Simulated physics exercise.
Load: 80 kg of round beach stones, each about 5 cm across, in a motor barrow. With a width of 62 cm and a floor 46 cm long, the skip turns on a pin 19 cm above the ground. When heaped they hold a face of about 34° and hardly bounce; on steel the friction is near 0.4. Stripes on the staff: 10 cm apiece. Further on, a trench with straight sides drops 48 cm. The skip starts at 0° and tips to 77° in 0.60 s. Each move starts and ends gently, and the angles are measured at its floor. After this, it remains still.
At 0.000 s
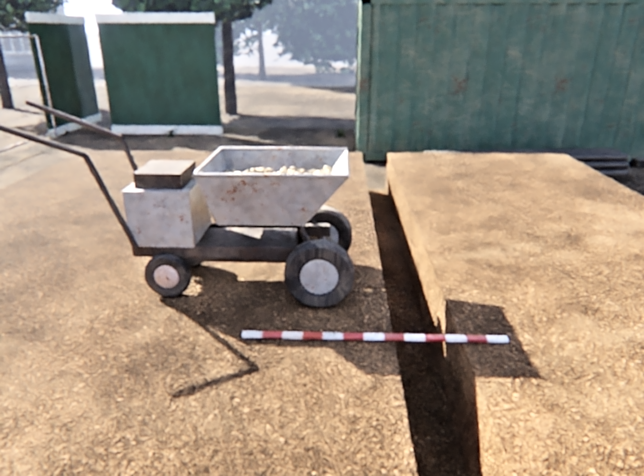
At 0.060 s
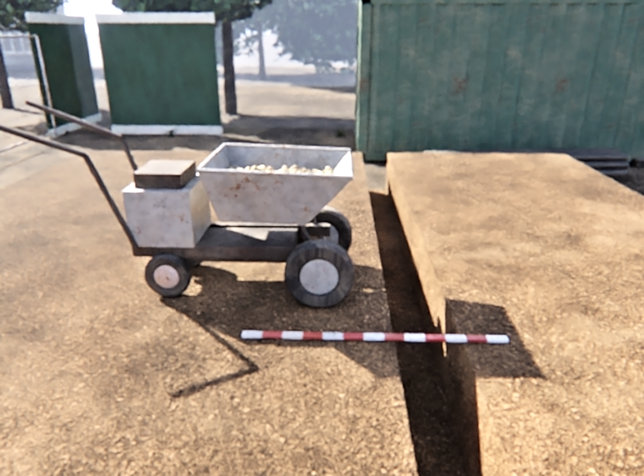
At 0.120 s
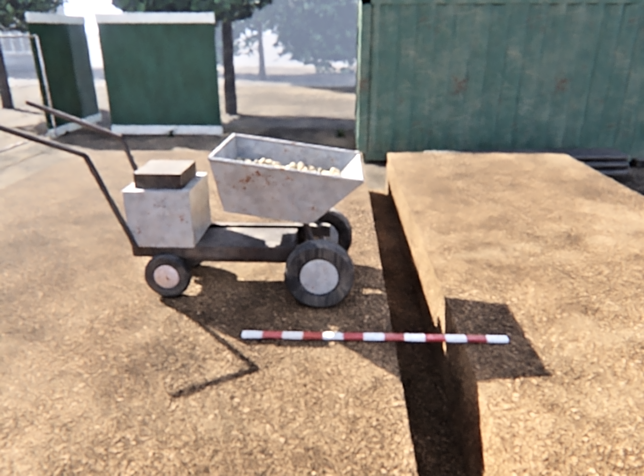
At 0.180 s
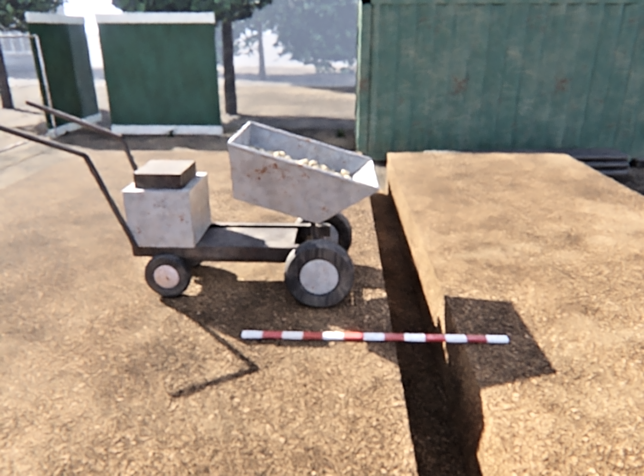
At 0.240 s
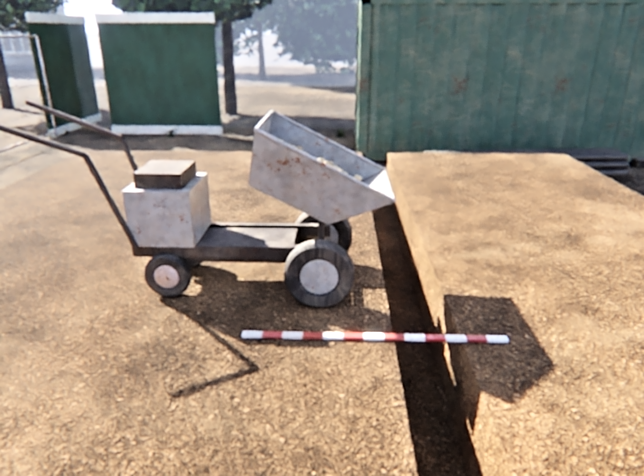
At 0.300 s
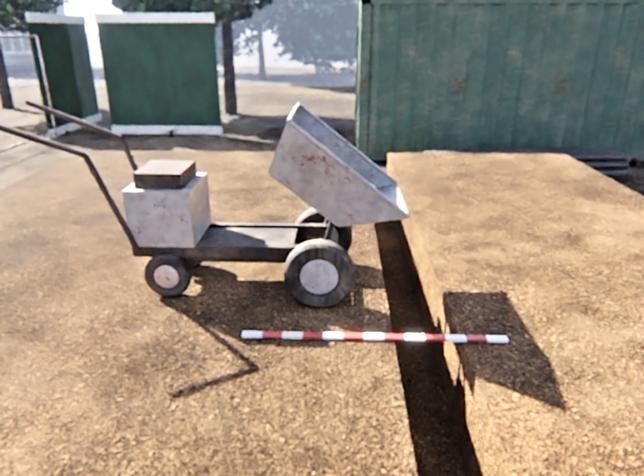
To begin with, a grey motor barrow stands on brown ground beside a trench, its stone-filled skip level and a red-and-white striped staff lying nearby. The skip's rear rises slowly, then more steeply, as its front lip swings right and down, and the stones disappear from view behind its side.
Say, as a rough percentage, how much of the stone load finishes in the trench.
Roughly 19 out of 100.
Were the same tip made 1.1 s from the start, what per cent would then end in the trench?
In that case some 25 per cent.
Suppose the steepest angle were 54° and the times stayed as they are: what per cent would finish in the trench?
Roughly 25 percent.
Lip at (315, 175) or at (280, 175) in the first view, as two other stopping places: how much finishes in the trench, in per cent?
It comes to about 60 and 95 in a hundred.
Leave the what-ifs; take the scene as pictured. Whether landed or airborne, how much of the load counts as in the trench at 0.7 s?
About 10 per cent by then.
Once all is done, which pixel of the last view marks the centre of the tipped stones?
Resting centre: About (491, 282).
After 0.4 s the floor is at 65°; 100 % in the skip; the foremost stones are at (410, 235).
After 0.7 s the floor is at 77°; 53 % in the skip, 9 % in the trench, 38 % past the trench; the foremost stones are at (490, 285).
After 1.0 s the floor is at 77°; 1 % in the skip, 17 % in the trench, 82 % past the trench; the foremost stones are past the picture's edge.
After 3.0 s the floor is at 77°; 0 % in the skip, 19 % in the trench, 81 % past the trench; the foremost stones are past the picture's edge.
